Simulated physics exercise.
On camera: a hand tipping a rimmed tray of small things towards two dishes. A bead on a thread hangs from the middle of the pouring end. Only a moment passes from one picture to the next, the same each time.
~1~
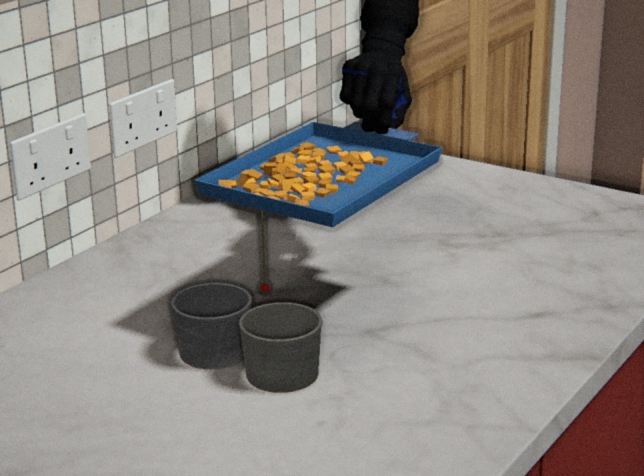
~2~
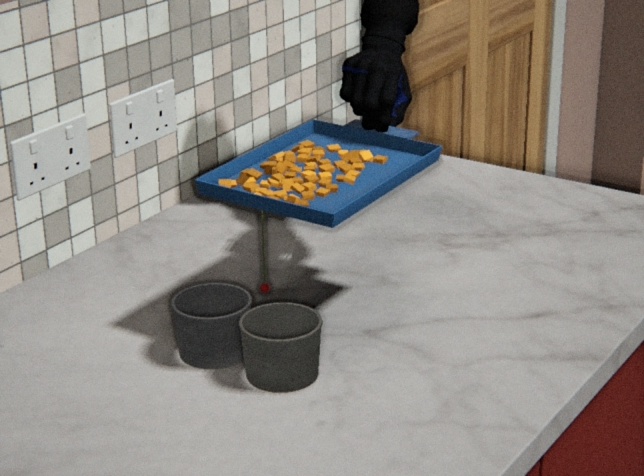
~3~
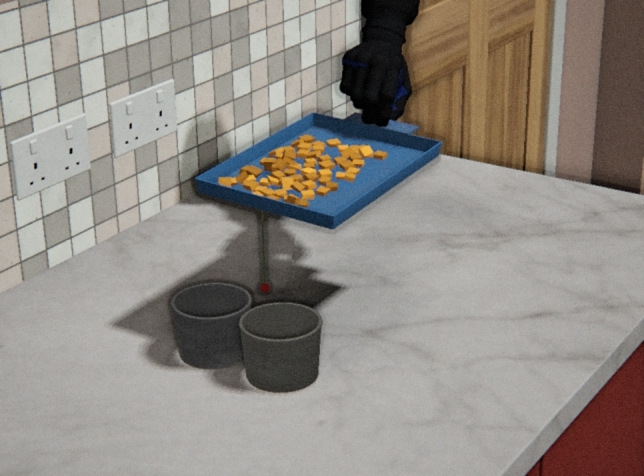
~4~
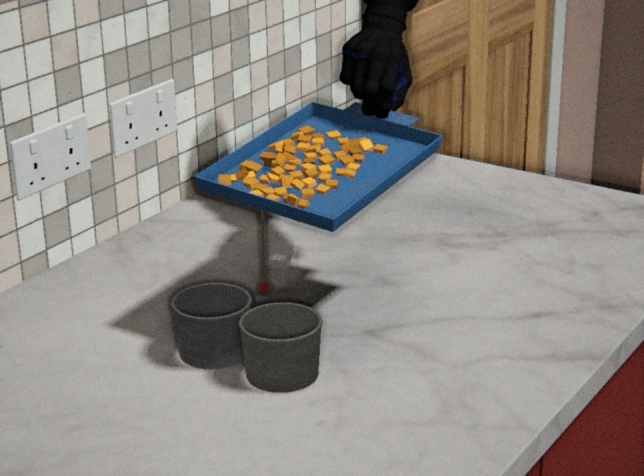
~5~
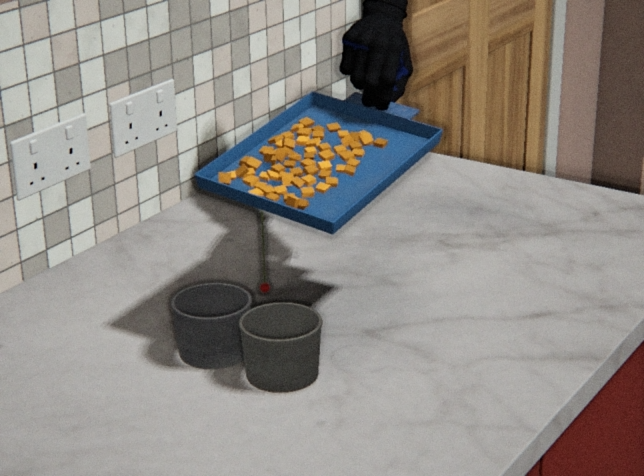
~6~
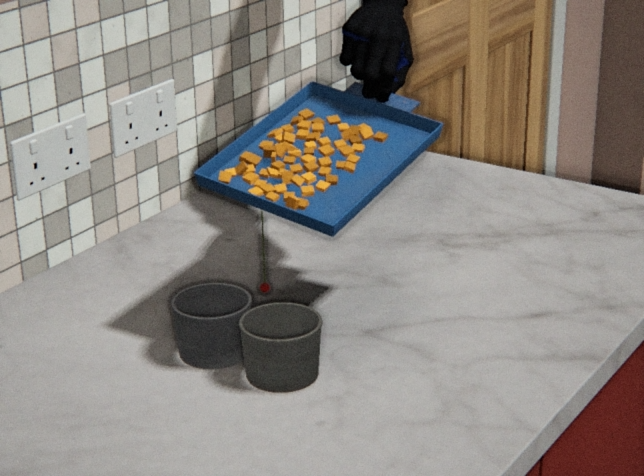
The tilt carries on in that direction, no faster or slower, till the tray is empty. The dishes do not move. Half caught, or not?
In the dishes lies less than half of it.
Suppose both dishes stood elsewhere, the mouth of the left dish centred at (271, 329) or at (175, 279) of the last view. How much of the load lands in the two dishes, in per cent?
In turn 30 and 0 in a hundred.
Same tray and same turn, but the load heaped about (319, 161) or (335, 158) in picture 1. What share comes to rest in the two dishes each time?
First some 40, then 40 per cent.
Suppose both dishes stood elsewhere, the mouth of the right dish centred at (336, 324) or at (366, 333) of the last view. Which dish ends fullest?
In turn: The right dish; the dish on the left.
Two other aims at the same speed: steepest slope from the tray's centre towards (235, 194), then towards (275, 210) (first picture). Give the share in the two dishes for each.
In turn 60 and 70 in a hundred.
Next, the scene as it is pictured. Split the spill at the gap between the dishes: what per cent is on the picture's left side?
About 0 per cent.
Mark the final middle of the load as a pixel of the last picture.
Roughly at (326, 375).
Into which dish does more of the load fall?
The winner is the right dish.
Soon, tray tipped steeply; nearly all on the tray; a stray few in the air.
A while on, tray tipped right over; about two thirds on the tray; a small part in the right dish; a small part outside both; a small part in the air.
Towards the end, tray tipped past a quarter turn; about a quarter in the right dish; most outside both.
Finally, tray tipped past a quarter turn; about a quarter in the right dish; none in the left dish; most outside both.
